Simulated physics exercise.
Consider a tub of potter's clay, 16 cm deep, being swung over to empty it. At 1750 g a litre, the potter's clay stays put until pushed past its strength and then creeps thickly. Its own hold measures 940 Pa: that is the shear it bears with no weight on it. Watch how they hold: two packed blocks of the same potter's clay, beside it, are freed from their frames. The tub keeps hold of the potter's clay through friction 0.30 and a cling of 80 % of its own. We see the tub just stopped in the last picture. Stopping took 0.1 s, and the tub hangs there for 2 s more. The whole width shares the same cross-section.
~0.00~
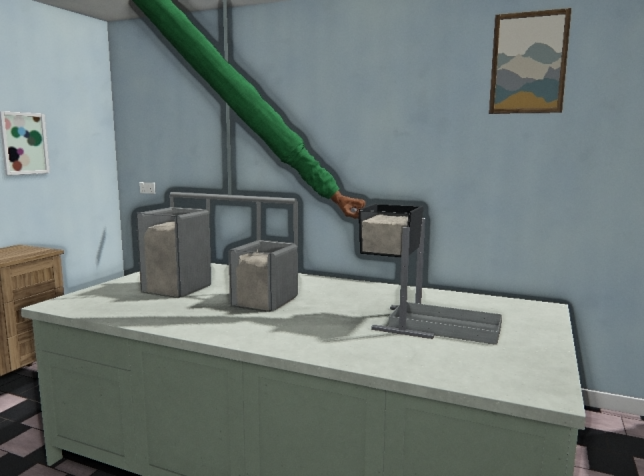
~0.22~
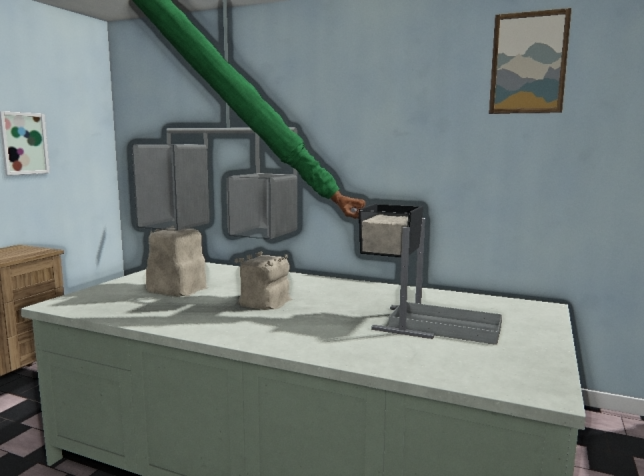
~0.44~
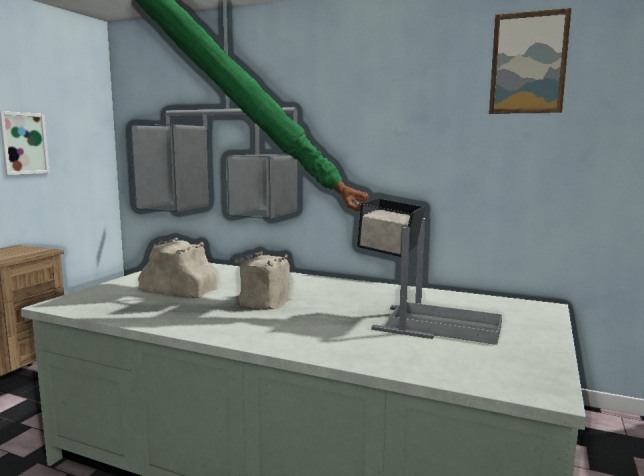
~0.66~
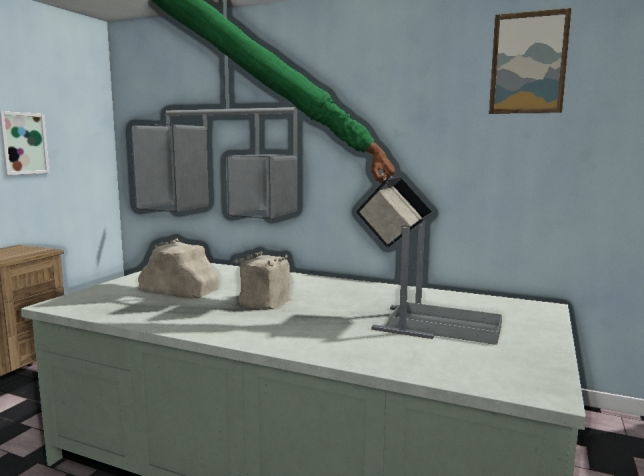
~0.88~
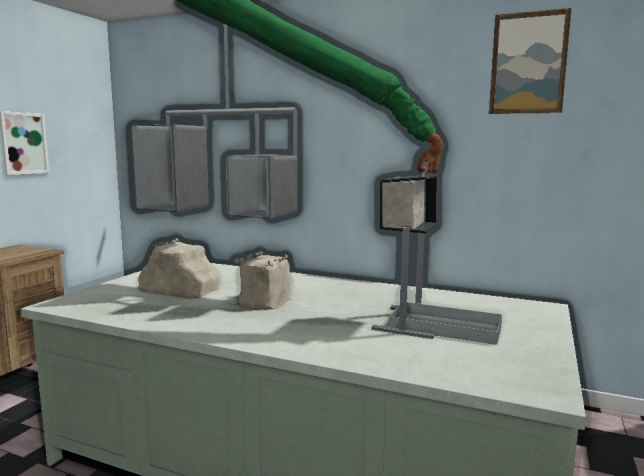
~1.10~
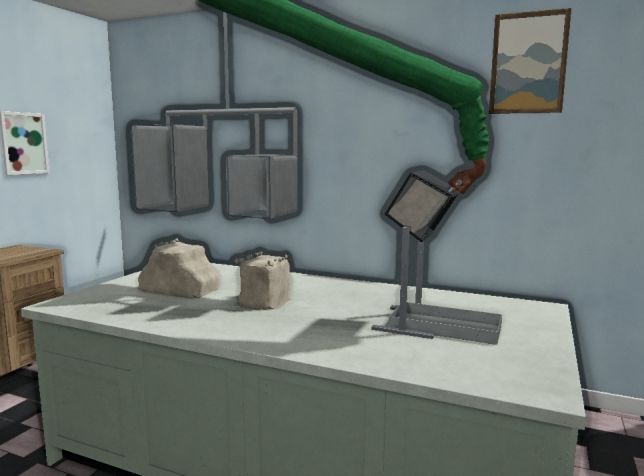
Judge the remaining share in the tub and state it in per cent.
The remaining share is close to 0 %.
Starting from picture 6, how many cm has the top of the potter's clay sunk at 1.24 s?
About 8 cm.
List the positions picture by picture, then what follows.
Handle-side rim at (361, 210), tilt 0 degrees; crest of the potter's clay at (398, 224); block heights 32 cm, 21 cm (left to right), in the first picture.
Handle-side rim at (361, 210), tilt 0 degrees; crest of the potter's clay at (398, 224); block heights 29 cm, 21 cm (left to right), in the second picture.
Handle-side rim at (364, 204), tilt 8 degrees; crest of the potter's clay at (365, 216); block heights 23 cm, 21 cm (left to right), in the third picture.
Handle-side rim at (387, 182), tilt 45 degrees; crest of the potter's clay at (381, 192); block heights 22 cm, 20 cm (left to right), in the fourth picture.
Handle-side rim at (425, 180), tilt 88 degrees; crest of the potter's clay at (410, 182); block heights 22 cm, 20 cm (left to right), in the fifth picture.
Handle-side rim at (451, 198), tilt 120 degrees; crest of the potter's clay at (418, 180); block heights 22 cm, 20 cm (left to right), in the sixth picture.
After 1.24 s, the tub is at 120 degrees and holds 76 %.
After 1.41 s, the tub is at 120 degrees and holds 0 %.
After 1.58 s, the tub is at 120 degrees and holds 0 %.
After 1.75 s, the tub is at 120 degrees and holds 0 %.
After 3.10 s, the tub is at 120 degrees and holds 0 %.
